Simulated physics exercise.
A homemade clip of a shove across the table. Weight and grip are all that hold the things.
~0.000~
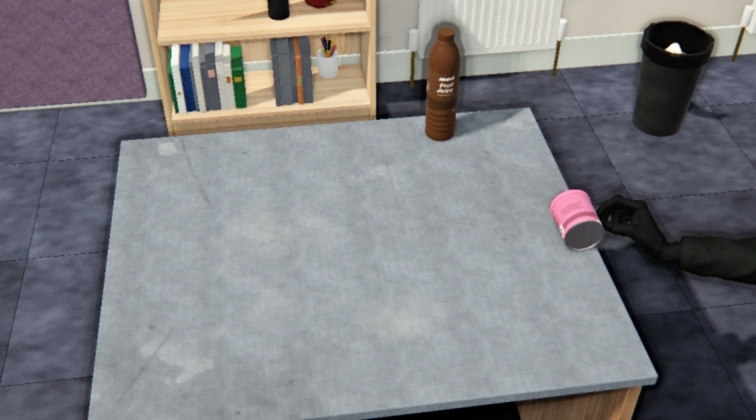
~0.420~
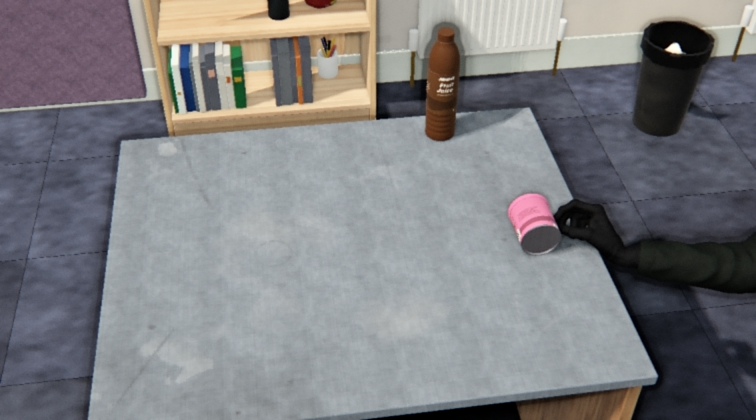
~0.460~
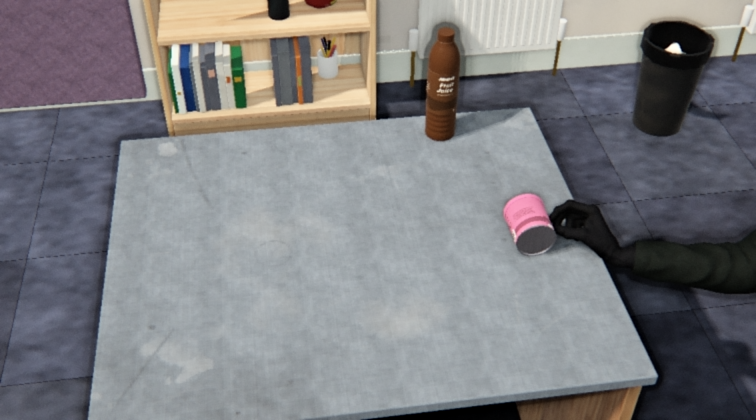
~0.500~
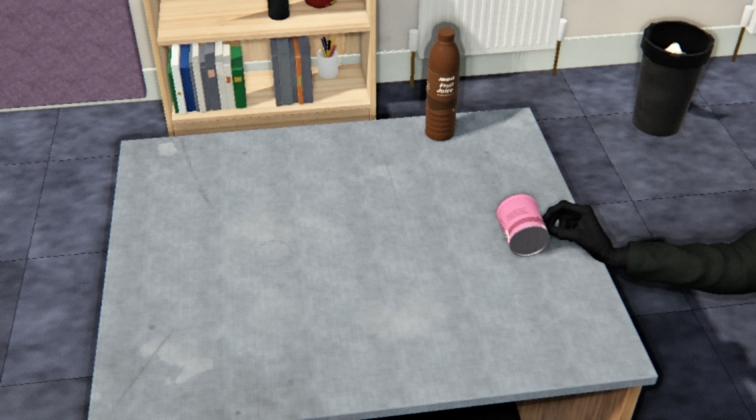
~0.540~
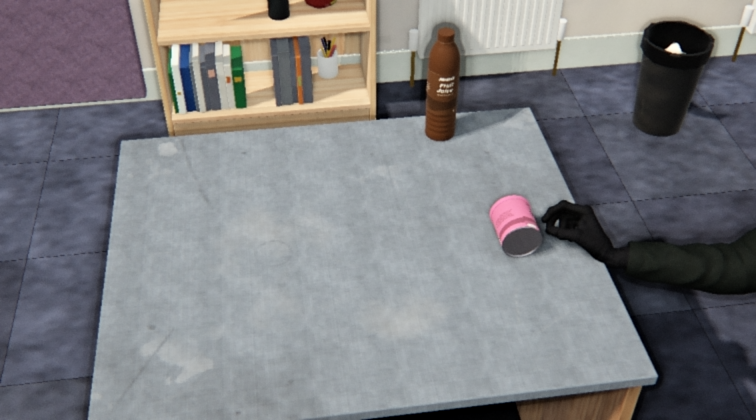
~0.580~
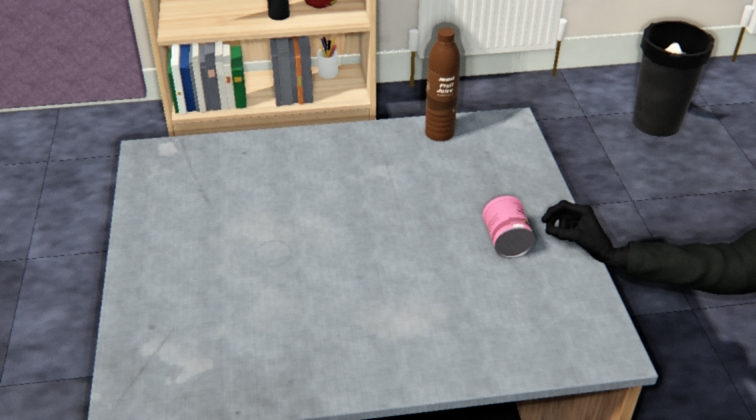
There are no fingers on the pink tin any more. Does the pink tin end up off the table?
No. Watch - it keeps to the tabletop.
By 0.68 s, pink tin moved about its own width near (492, 229).
By 0.98 s, pink tin moved well along near (448, 233).
By 1.18 s, pink tin moved well along near (427, 235).
By 1.58 s, pink tin moved well along near (399, 238).
When it is over (2.3 s), moved from the start, pink tin. End places, in pixels of the last picture, pink tin near (393, 239).
